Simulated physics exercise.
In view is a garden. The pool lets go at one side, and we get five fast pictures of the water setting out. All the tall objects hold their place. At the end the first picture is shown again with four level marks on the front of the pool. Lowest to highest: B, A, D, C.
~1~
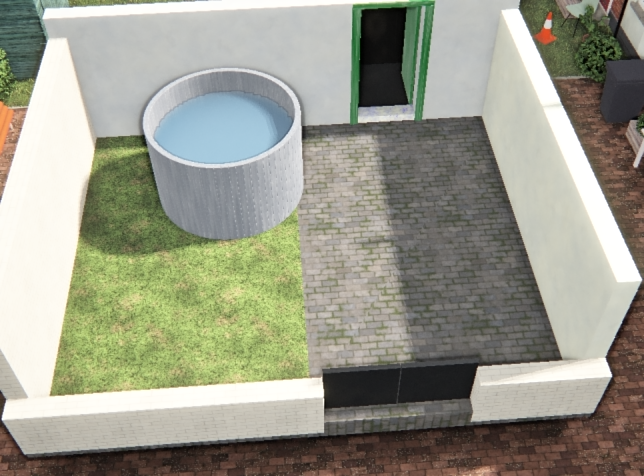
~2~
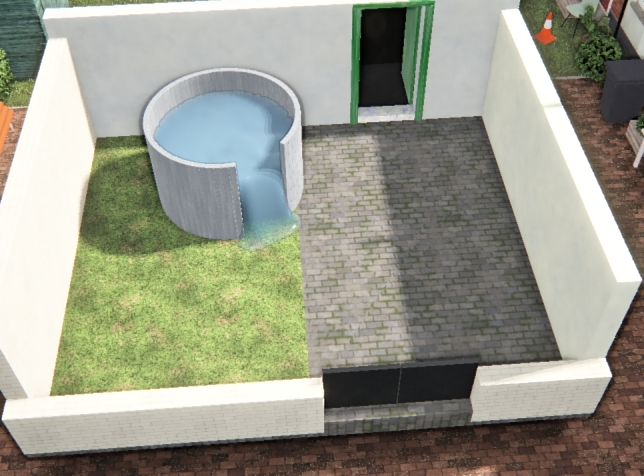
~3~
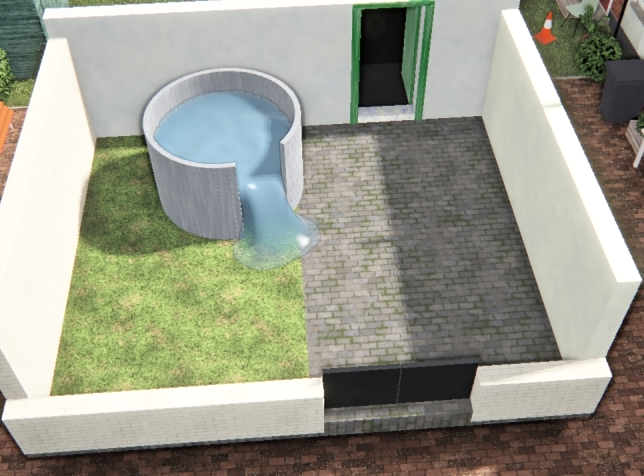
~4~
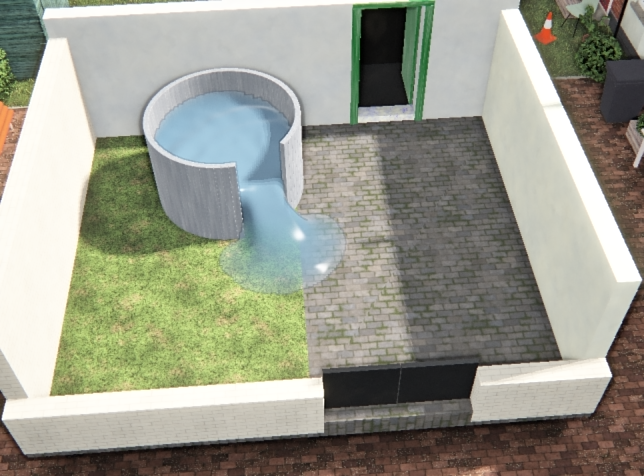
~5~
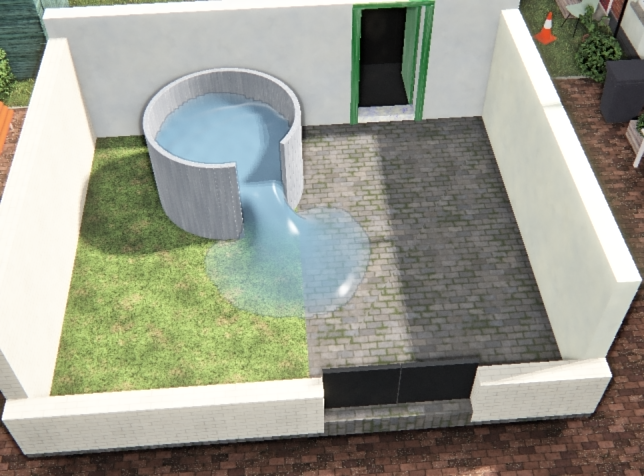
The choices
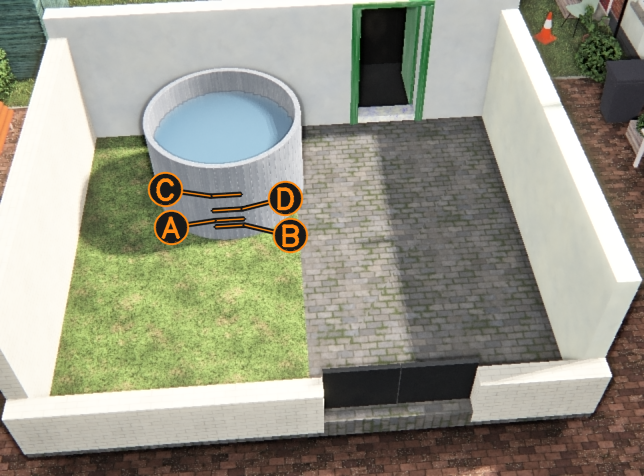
Water pours through a gap that opens in the front right side of a round grey pool and spreads in a widening sheet over grass and paving, while the camera stays still. The walled garden is seen from above, with lawn on the left and grey paving on the right. A green-framed doorway stands in the back wall, opposite a shut dark gate in the low front wall.
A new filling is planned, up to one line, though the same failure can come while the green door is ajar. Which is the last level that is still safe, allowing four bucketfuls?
Line C.
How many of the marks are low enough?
All four.
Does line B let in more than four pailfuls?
No, not at all.
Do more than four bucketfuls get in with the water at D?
No, not at all.
On the marked copy, A at (229, 219); B at (230, 225); C at (225, 195); D at (227, 209); from the bottom up B, A, D, C.
If A is chosen, nothing gets over.
If B is chosen, nothing gets over.
If C is chosen, a splash gets over, under a bucket.
If D is chosen, nothing gets over.
